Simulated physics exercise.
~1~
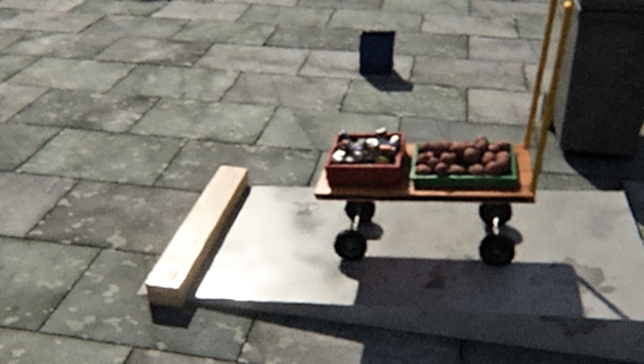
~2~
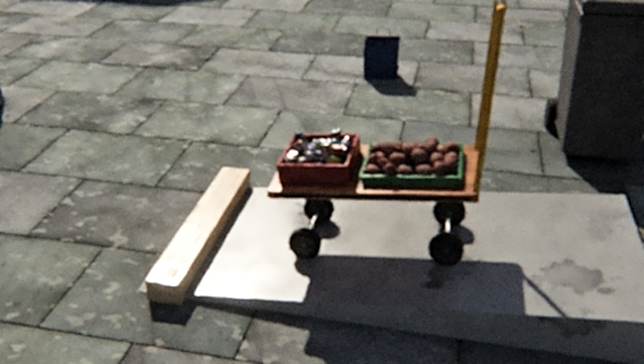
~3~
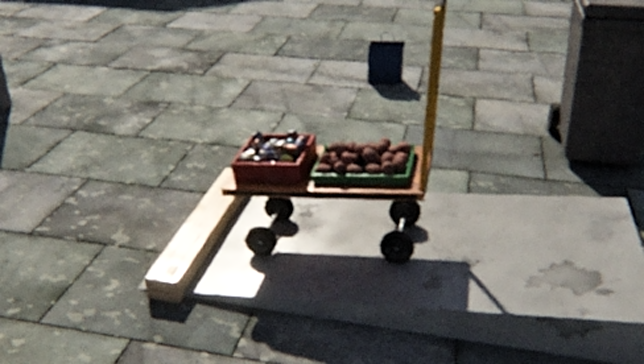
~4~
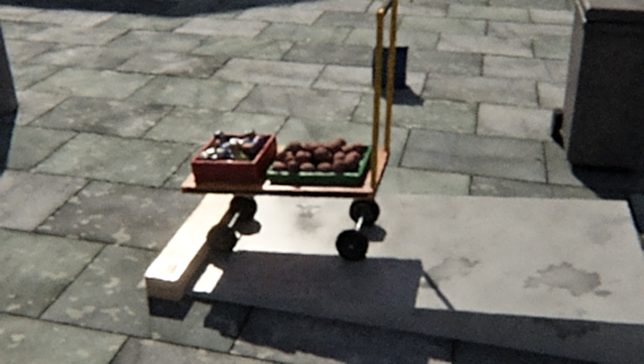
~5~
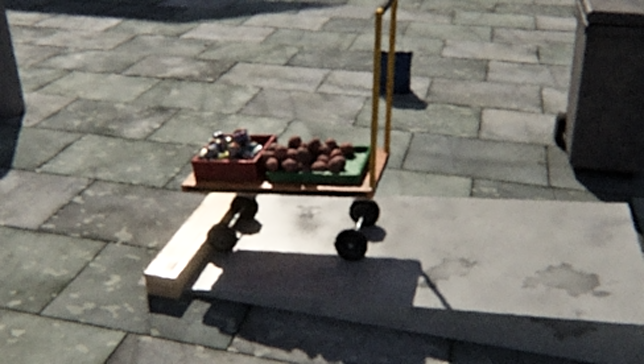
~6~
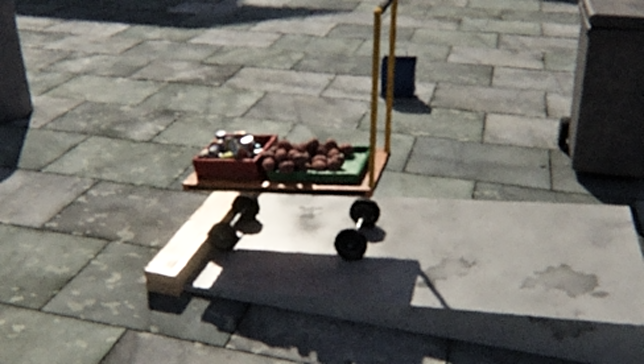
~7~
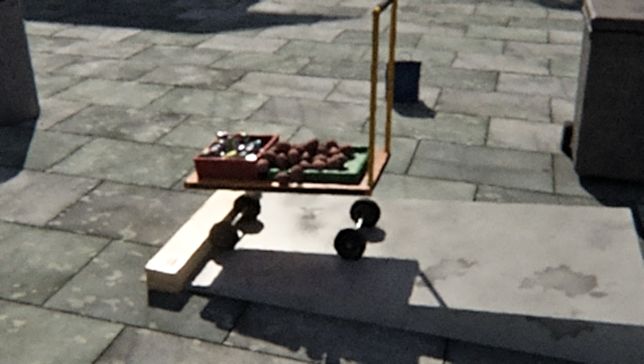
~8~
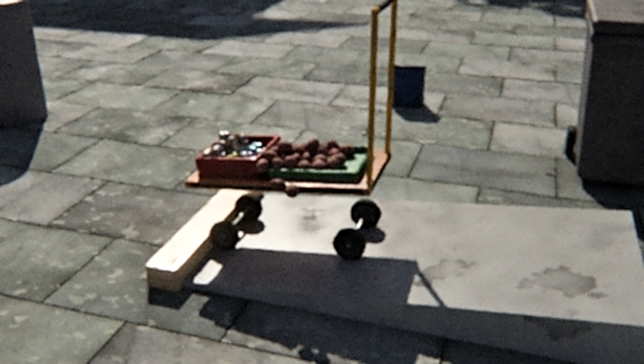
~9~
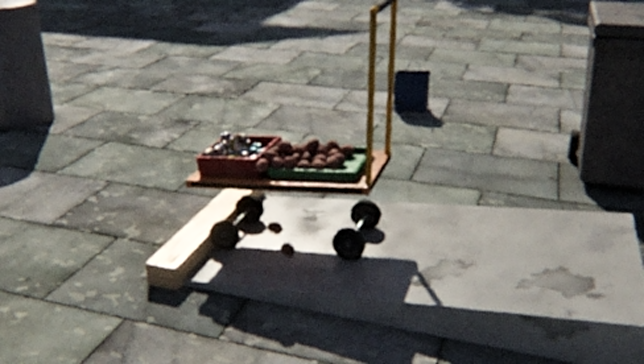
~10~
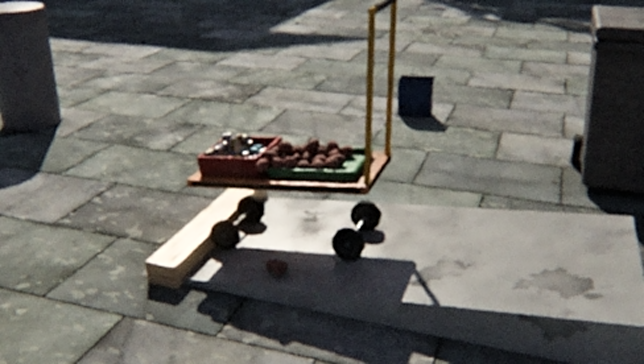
On a paved ramp, a trolley rolls left, stops at a step, and some potatoes spill.
